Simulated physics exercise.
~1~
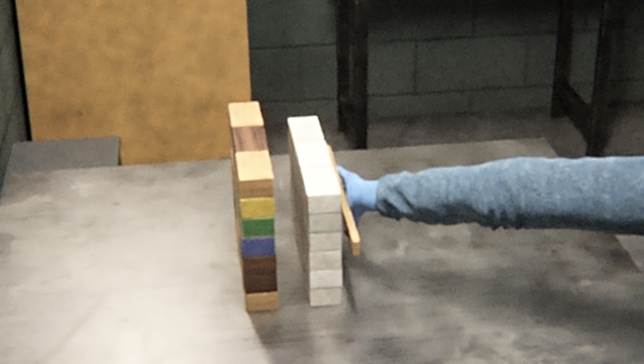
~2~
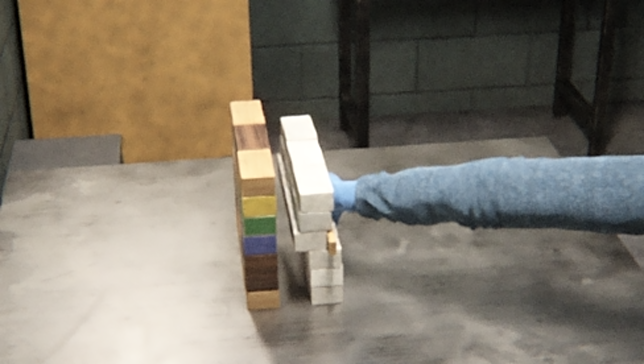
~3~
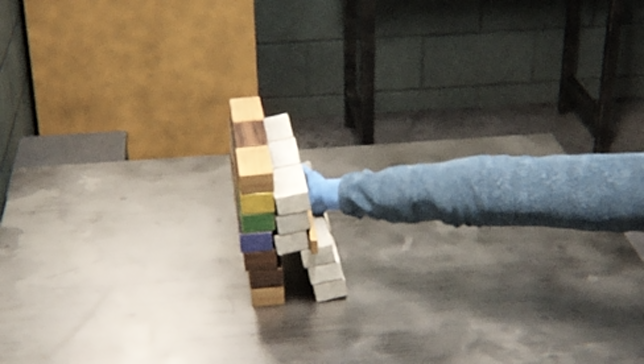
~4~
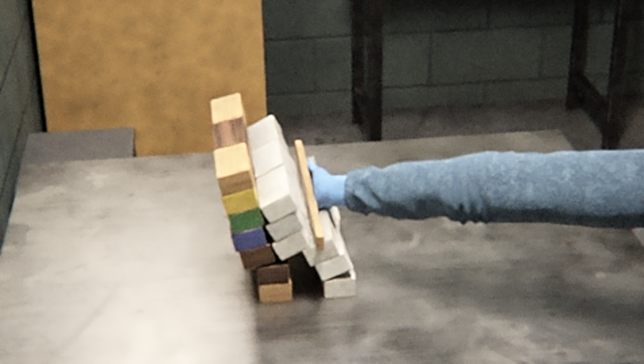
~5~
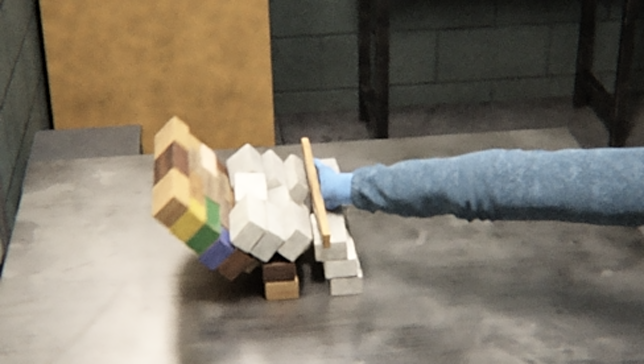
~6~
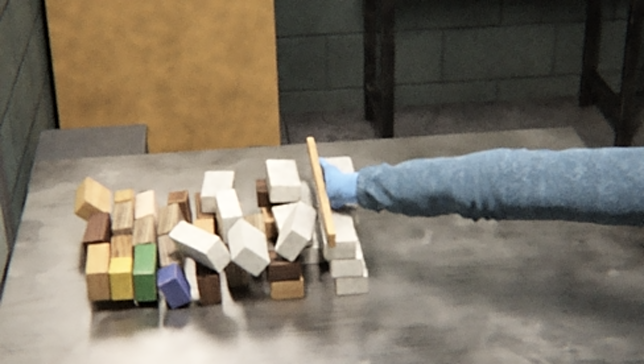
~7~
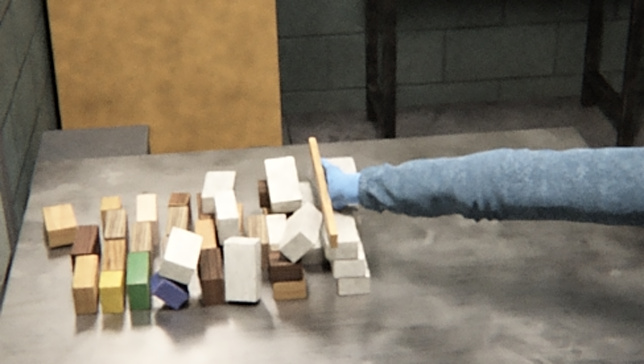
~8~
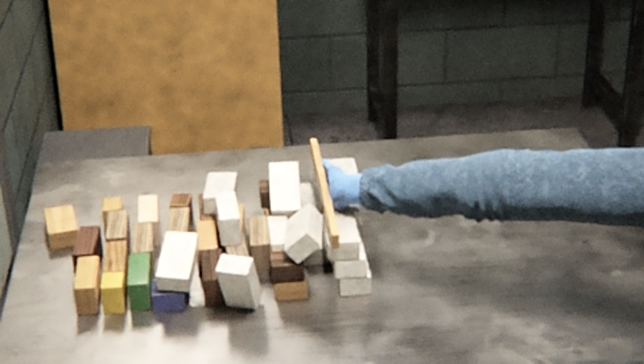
At first, two narrow block walls stand close together on a grey table, a wood-toned one with yellow, green and blue blocks on the left and a pale one on the right. A blue-gloved hand in a blue sleeve pushes a wooden batten leftward into the pale wall. Its upper part slides and leans against the neighbouring wall, which begins to tilt. The batten stops, but both upper sections keep toppling left, breaking apart as they fall. Blocks scatter across the table, the green and yellow lying on their sides, while low stacks remain near the batten.
